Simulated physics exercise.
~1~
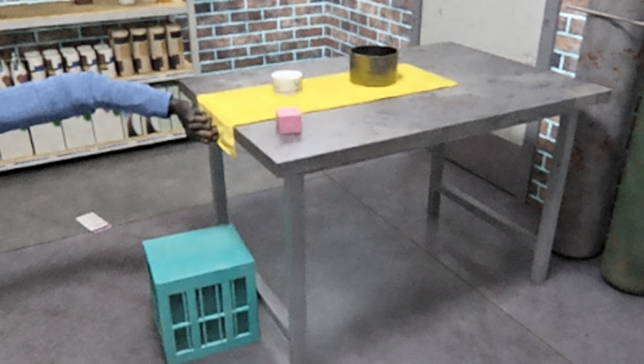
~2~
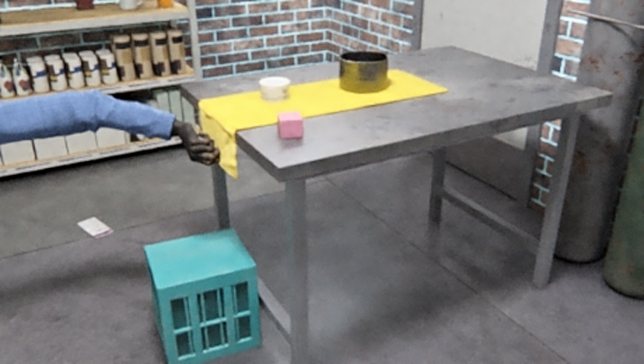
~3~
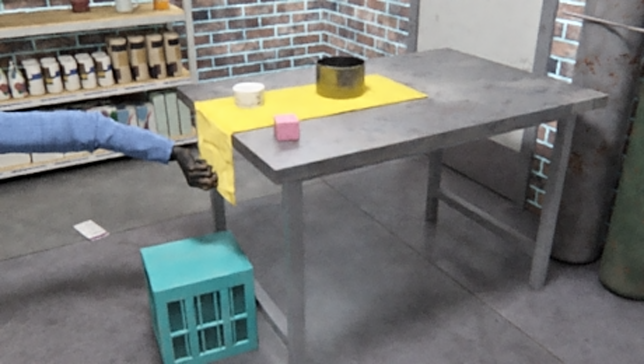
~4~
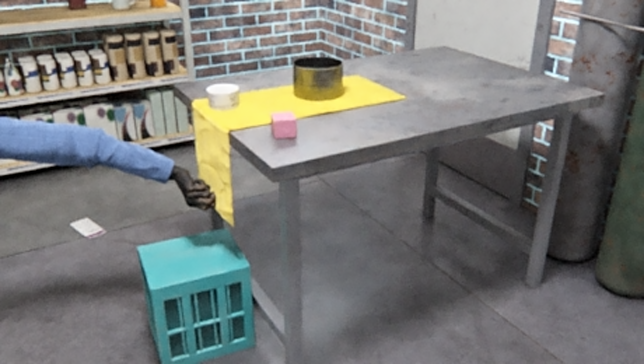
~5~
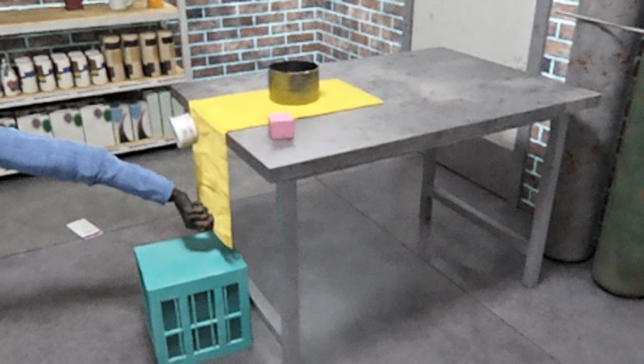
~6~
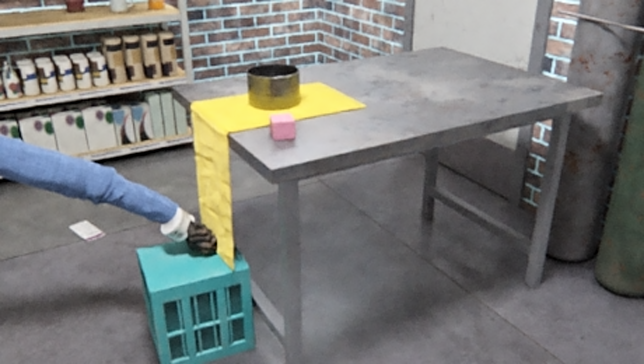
At the start, a gloved hand in a blue sleeve holds the hanging end of a yellow towel on a grey metal table, with a white tub and a dark pot resting on the cloth and a pink block near the table's edge. The hand draws the cloth downward, and the tub and pot ride left with it. The block stays where it is. As the hem nears the turquoise crate below, the tub tips over the table's end and drops beside the hand. Finally, the hem reaches the crate, the hand still on it, while pot and block remain on the table.
